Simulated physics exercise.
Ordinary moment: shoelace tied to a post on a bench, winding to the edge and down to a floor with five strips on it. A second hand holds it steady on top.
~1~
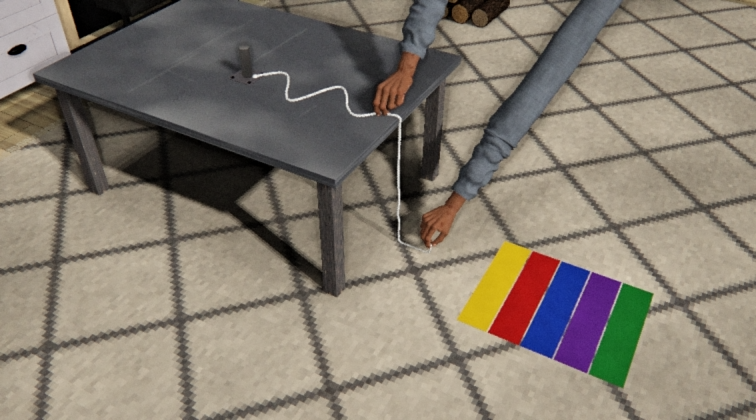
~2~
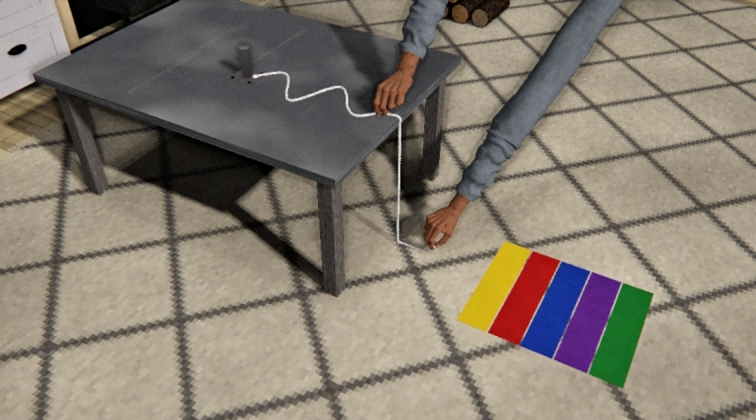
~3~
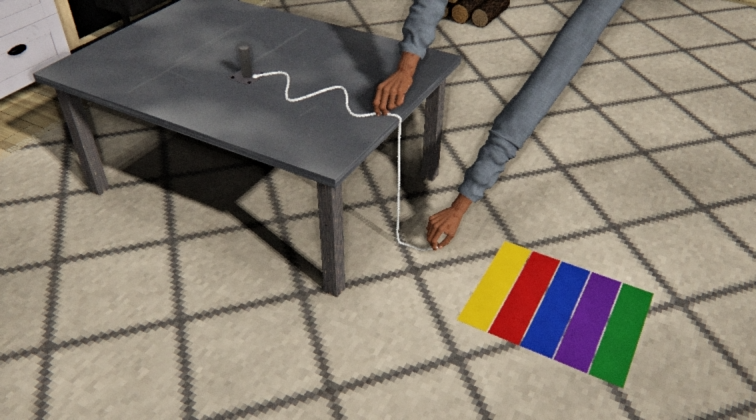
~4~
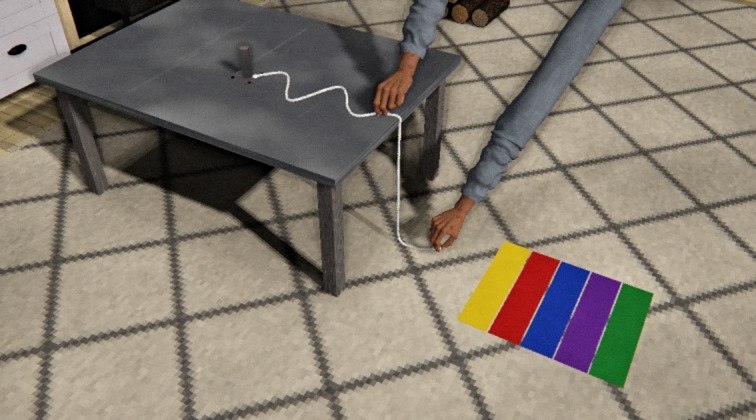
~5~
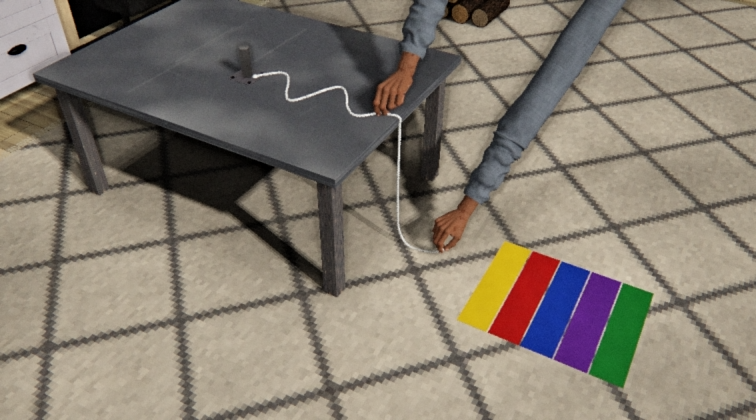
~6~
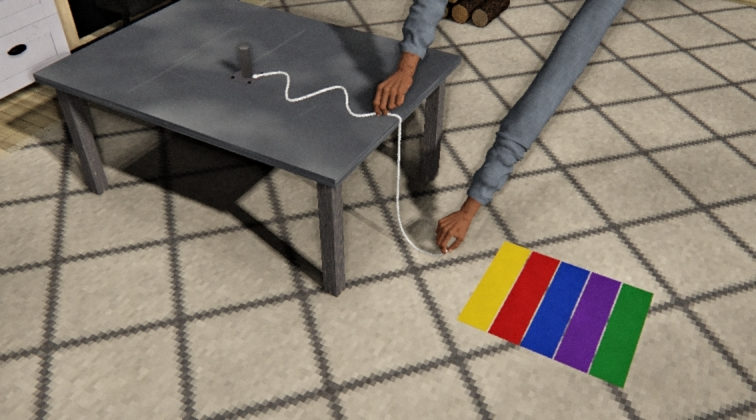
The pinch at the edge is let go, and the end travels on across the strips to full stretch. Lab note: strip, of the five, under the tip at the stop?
Green.
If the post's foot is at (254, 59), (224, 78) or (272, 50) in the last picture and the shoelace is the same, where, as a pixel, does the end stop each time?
The first try gives about (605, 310), the second about (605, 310) and the third about (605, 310).
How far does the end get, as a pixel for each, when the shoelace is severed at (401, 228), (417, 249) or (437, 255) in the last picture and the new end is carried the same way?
Approximate pixels, cut by cut: (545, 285); (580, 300); (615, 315).
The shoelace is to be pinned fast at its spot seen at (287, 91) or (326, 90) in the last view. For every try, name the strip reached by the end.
Try 1 - purple; try 2 - blue.
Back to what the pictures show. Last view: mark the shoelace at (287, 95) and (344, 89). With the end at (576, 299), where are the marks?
About (320, 96) for the first point; the other lies about (386, 115).
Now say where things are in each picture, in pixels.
End (431, 245); yellow (480, 310); red (511, 322); blue (544, 335); purple (577, 349); green (612, 363), in the first frame.
End (435, 247); shoelace through (286, 74) (303, 98) (347, 99) (396, 117) (399, 175) (398, 230), in the second frame.
End (437, 247), in the third frame.
End (440, 249); shoelace through (286, 74) (303, 98) (347, 99) (396, 117) (398, 175) (398, 231), in the fourth frame.
End (443, 250), in the fifth frame.
End (447, 251); shoelace through (286, 74) (303, 98) (347, 99) (396, 117) (398, 175) (402, 231), in the sixth frame.
Early on, end near (576, 299); over blue.
Midway, end near (610, 312); over purple.
At the end of the slack, end near (629, 319); over green. It gets as far as the green strip.
